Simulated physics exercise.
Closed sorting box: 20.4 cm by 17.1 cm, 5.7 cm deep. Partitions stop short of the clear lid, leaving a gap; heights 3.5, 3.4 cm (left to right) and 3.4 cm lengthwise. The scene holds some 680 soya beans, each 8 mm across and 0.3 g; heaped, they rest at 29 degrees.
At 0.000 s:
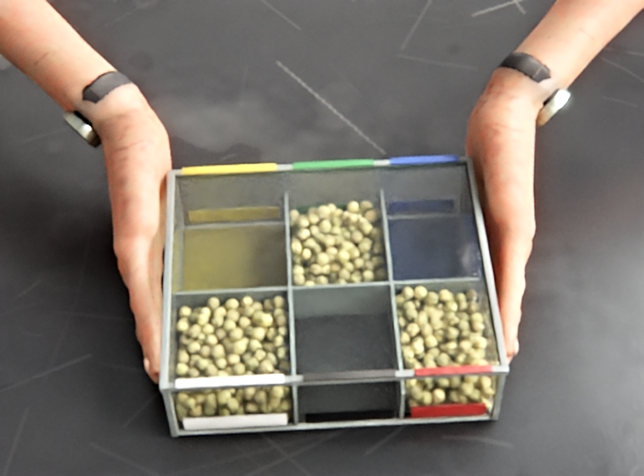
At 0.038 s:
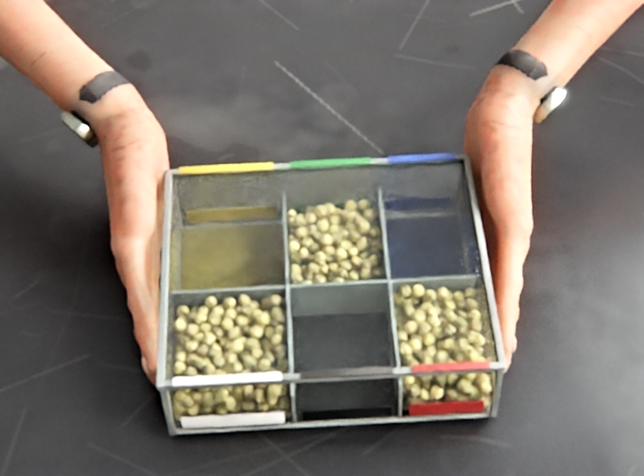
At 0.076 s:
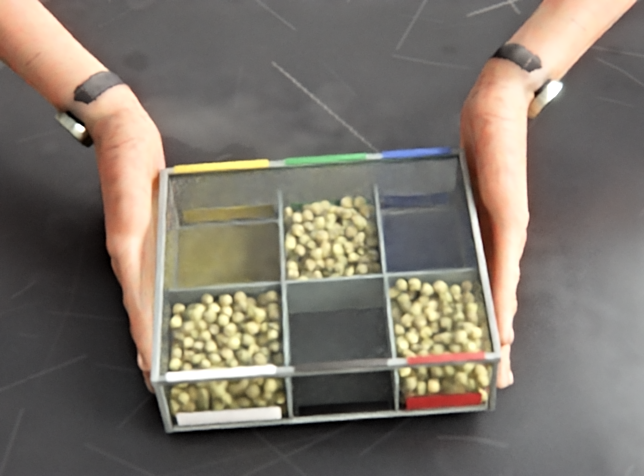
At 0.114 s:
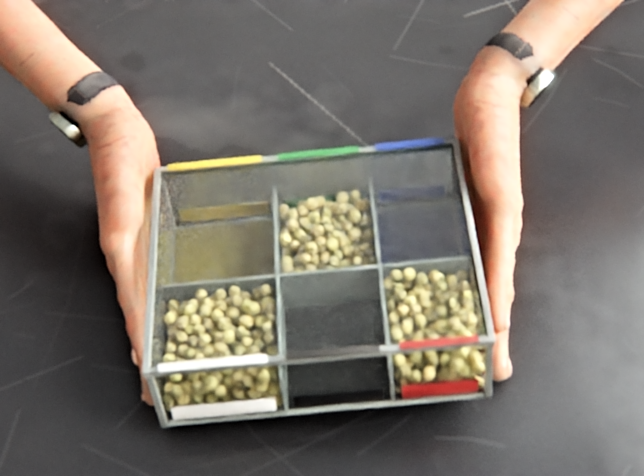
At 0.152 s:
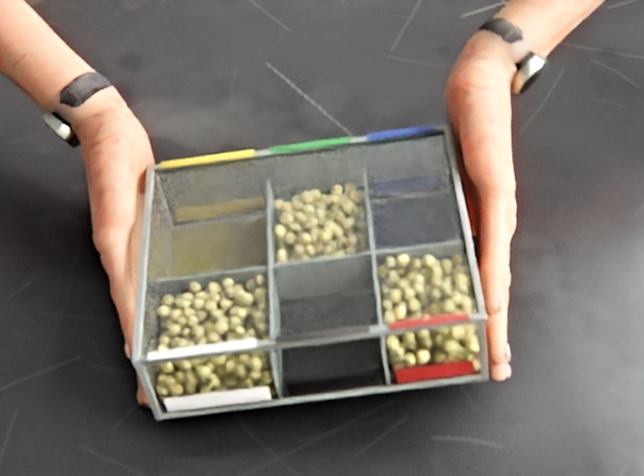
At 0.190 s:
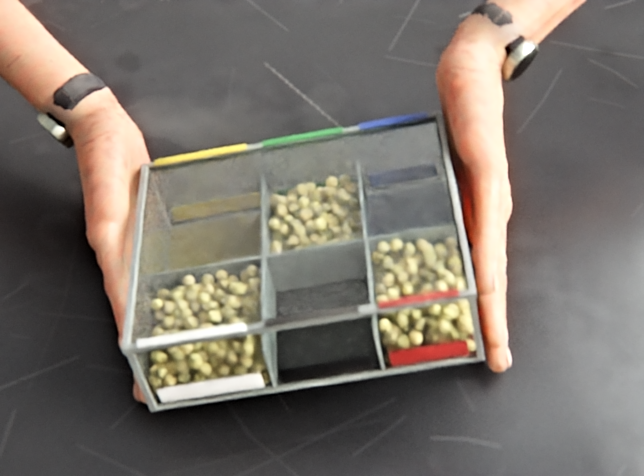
Two hands held a clear-lidded box with six compartments, three of them filled with pale beans, level at first, then tilted it increasingly, raising its right side while the beans stayed in their sections.
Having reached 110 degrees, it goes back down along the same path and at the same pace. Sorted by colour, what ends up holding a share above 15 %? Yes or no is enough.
Red, no; blue, no; green, yes; yellow, yes; white, yes; black, no.
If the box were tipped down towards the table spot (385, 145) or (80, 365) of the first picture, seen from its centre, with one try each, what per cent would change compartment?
Around 70 % for the first direction, around 55 % for the second.
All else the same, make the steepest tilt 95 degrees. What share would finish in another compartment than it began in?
Some 55 per cent.
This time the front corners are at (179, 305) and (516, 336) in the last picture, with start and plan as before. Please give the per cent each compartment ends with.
In per cent, the final split is red 30, blue 50, green 20, yellow 0, white 0, black 0.
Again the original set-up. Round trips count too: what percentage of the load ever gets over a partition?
I'd say near 60 percent of them.
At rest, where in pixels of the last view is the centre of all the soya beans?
Close to pixel (225, 262).
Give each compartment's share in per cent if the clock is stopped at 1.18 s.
You'd find red at 10, blue at 0, green at 30, yellow at 30, white at 30 and black at 0 per cent.
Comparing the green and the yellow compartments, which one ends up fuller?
Fuller: Yellow.
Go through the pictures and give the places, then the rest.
The first frame shows box tilt 0 degrees, front corners at (167, 384) and (501, 368); red 30 %, green 25 %, white 40 %.
The second frame shows box tilt 1 degrees, front corners at (164, 383) and (499, 364).
The third frame shows box tilt 2 degrees, front corners at (158, 378) and (494, 355).
The fourth frame shows box tilt 6 degrees, front corners at (150, 370) and (488, 338), lowest corner left back.
The fifth frame shows box tilt 9 degrees, front corners at (140, 358) and (479, 316), lowest corner left back.
The sixth frame shows box tilt 13 degrees, front corners at (130, 347) and (469, 292), lowest corner left back; red 30 %, green 25 %, white 40 %. The box's pace is about 100 degrees a second.
Then, at 1.18 s, tilt 110 degrees; red 10 %, green 30 %, yellow 30 %, white 30 %.
After 1.84 s, tilt 51 degrees; green 25 %, yellow 50 %, white 25 %.
After 2.55 s, tilt 0 degrees; green 25 %, yellow 50 %, white 25 %.
At rest (3.1 s), red 0 %, blue 0 %, green 25 %, yellow 50 %, white 25 %, black 0 %.
